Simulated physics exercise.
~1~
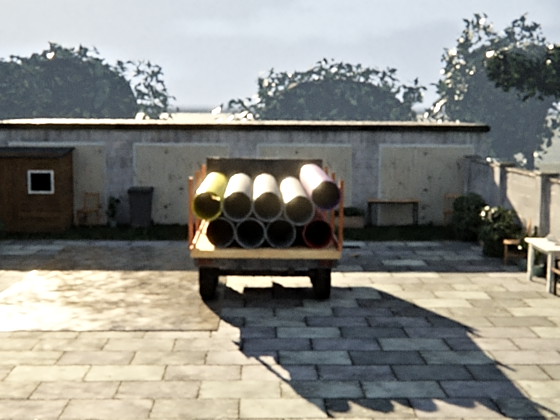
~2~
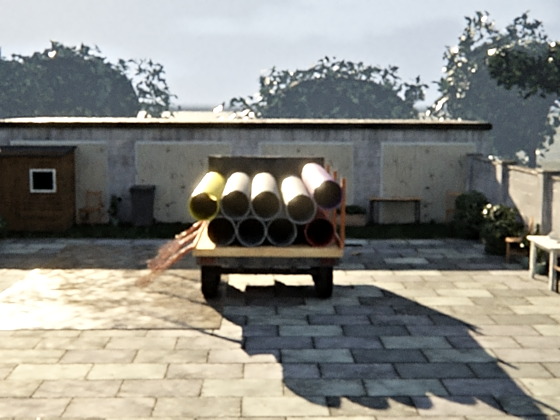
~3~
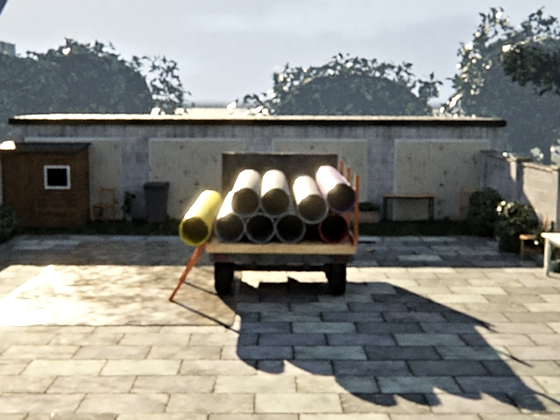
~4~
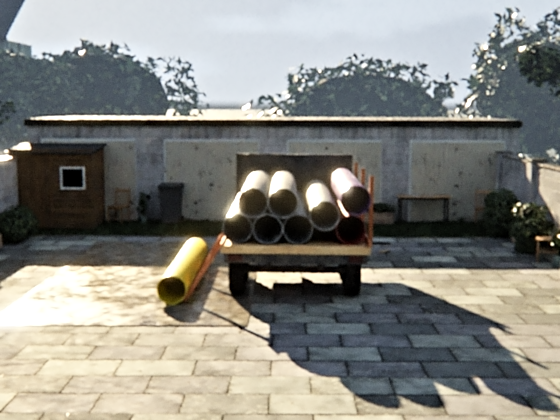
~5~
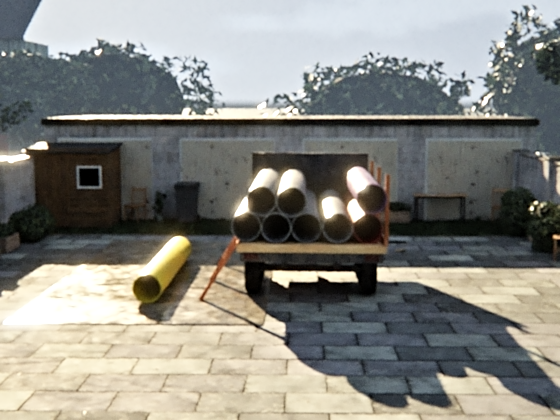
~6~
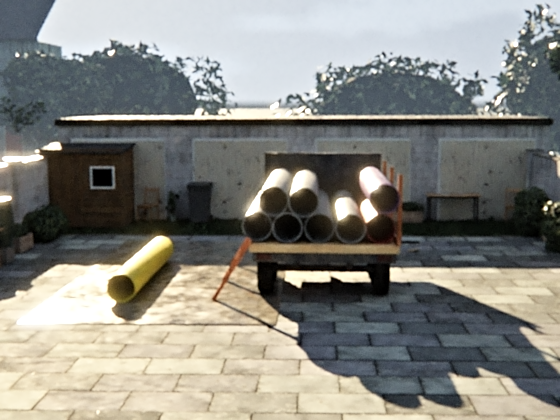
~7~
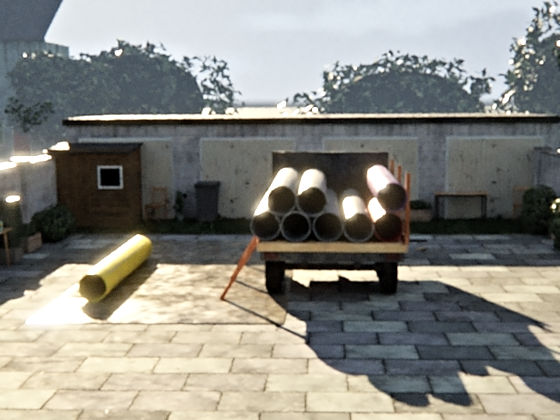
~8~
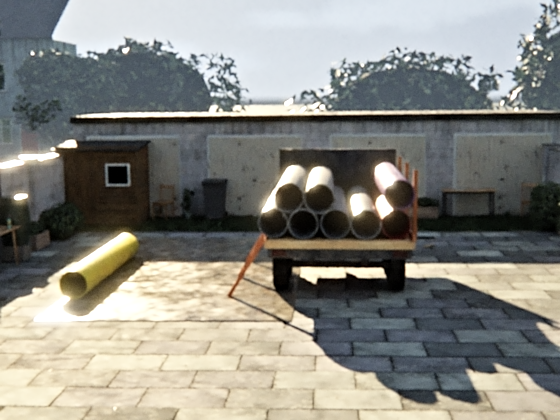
In a paved yard backed by a low wall, with trees beyond and a small brown shed at the left, a trailer stands seen from behind. Pipes lie stacked end-on across its deck, a yellow one at the upper left, the others mostly grey, held by orange posts on both sides. The left posts swing outward and down, and the yellow pipe rolls off that side and drops to the paving. It rolls away to the left as the view pans slightly left and the stack shifts, opening a gap in the upper row. At the end the yellow pipe lies on the ground near the shed, while the rest remain aboard.
